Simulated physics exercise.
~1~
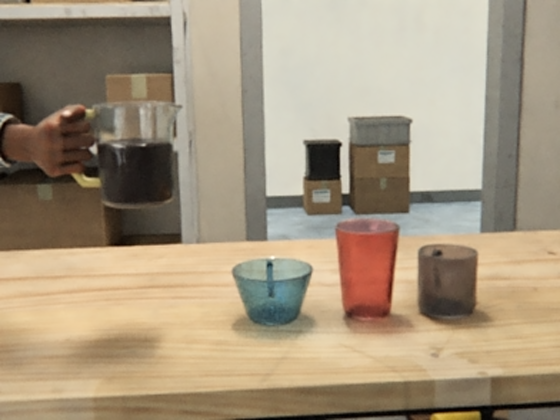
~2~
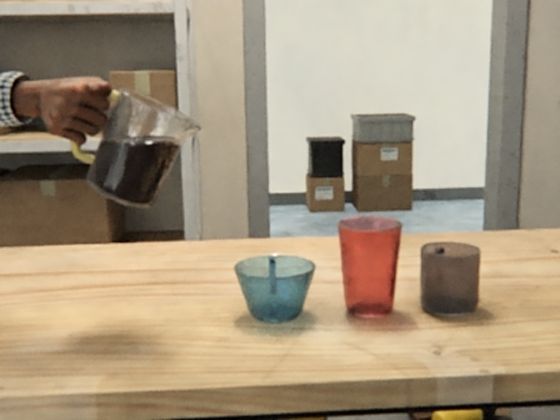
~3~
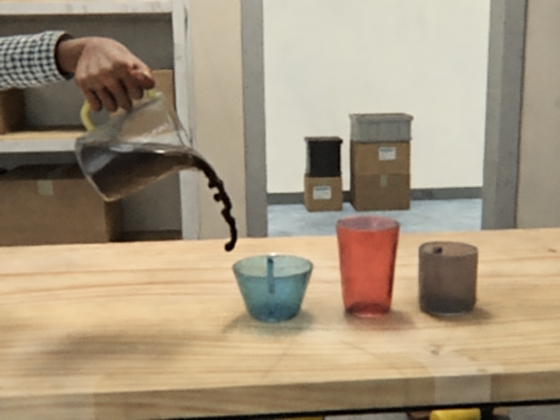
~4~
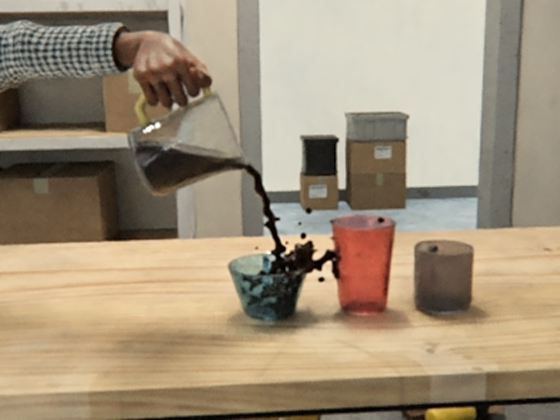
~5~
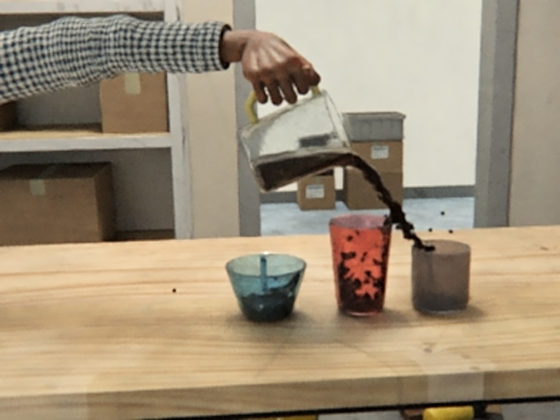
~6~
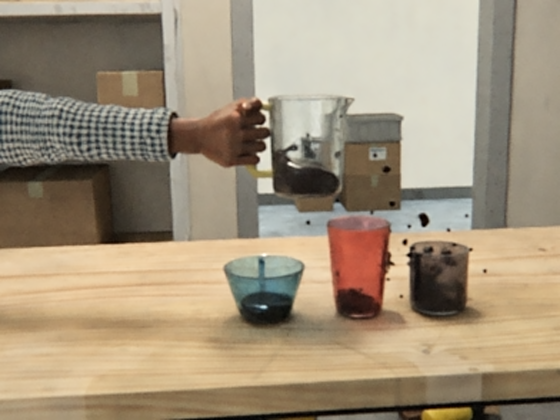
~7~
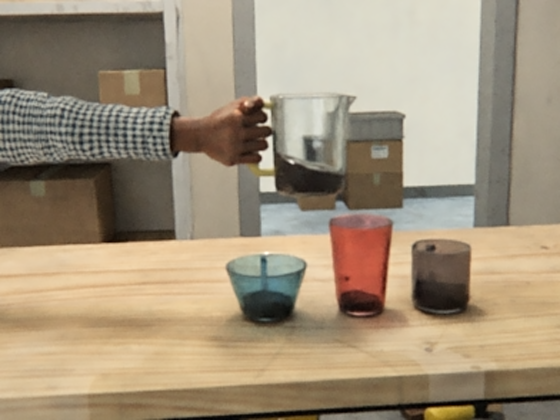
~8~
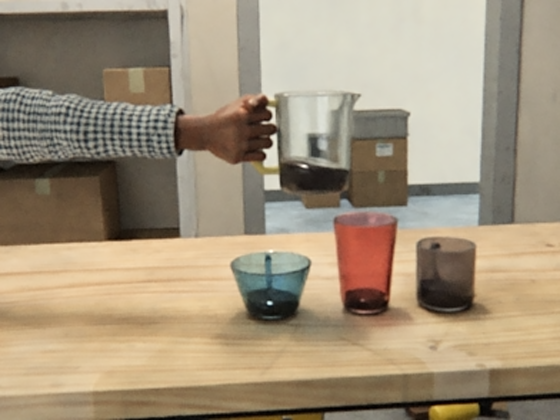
A hand sweeps a tilted jug rightward, pouring dark liquid into three cups, then levels it.
